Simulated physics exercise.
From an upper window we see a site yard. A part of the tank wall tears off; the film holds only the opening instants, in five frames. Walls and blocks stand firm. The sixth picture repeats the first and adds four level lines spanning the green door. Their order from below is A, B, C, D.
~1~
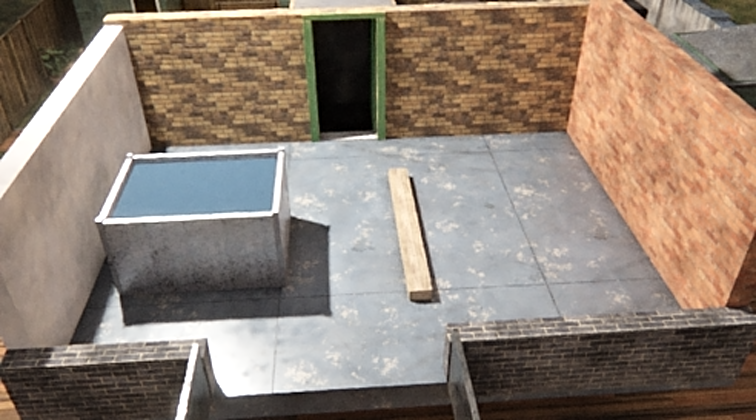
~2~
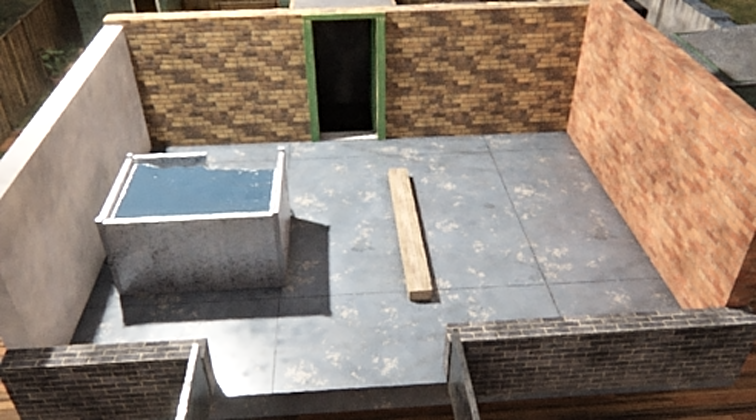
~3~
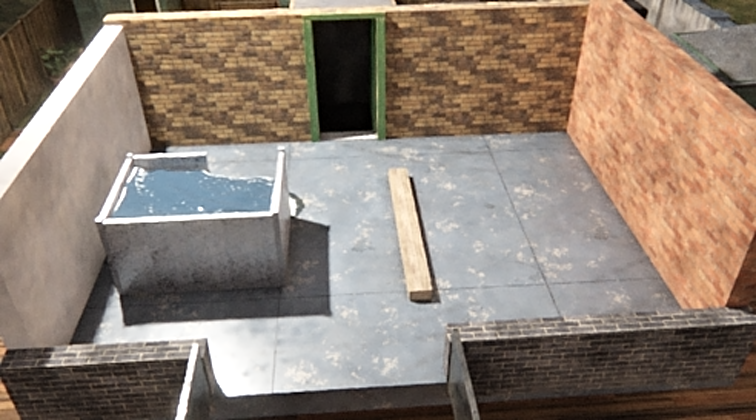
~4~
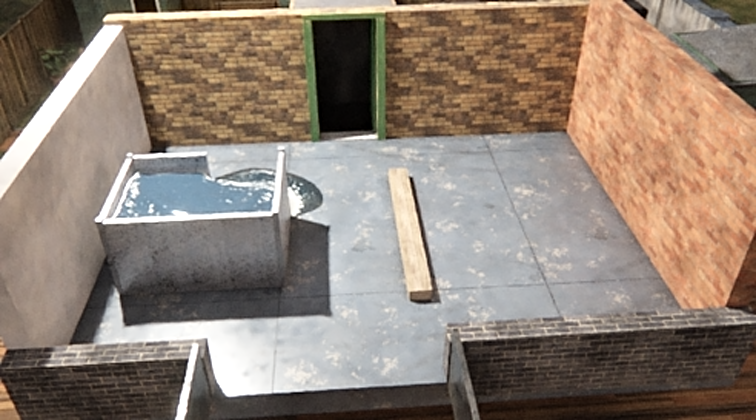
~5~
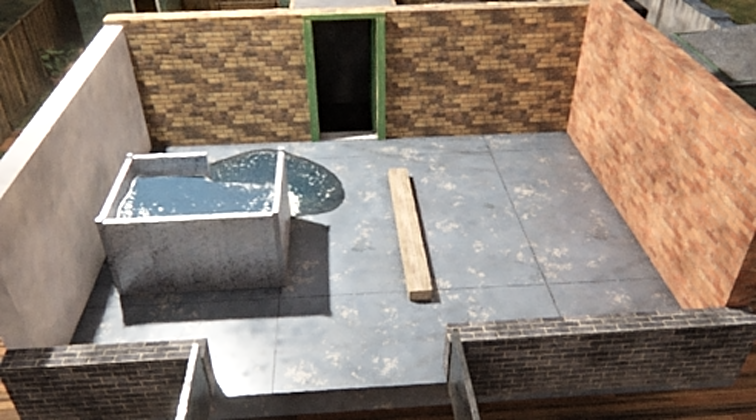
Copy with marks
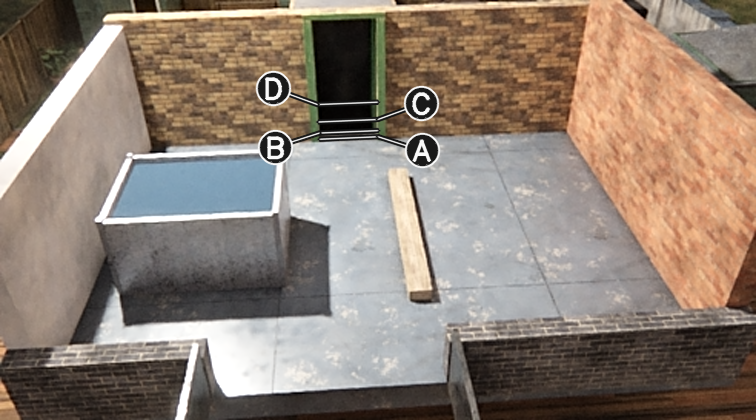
Water drains from a tank at the left and spreads behind it across the grey yard.
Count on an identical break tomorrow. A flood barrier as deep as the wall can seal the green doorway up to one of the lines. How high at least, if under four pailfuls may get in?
C.
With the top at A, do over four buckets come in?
Yes, it does.
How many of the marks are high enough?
Two of the four.
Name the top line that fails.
B it is.
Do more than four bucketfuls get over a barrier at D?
No, that is safe.
In white, A at (349, 137); B at (348, 131); C at (348, 120); D at (347, 103); from the bottom up A, B, C, D.
Choosing A, dozens of bucketfuls pour in.
Choosing B, about 9 bucketfuls get in.
Choosing C, a splash gets over, under a bucket.
Choosing D, nothing gets over.
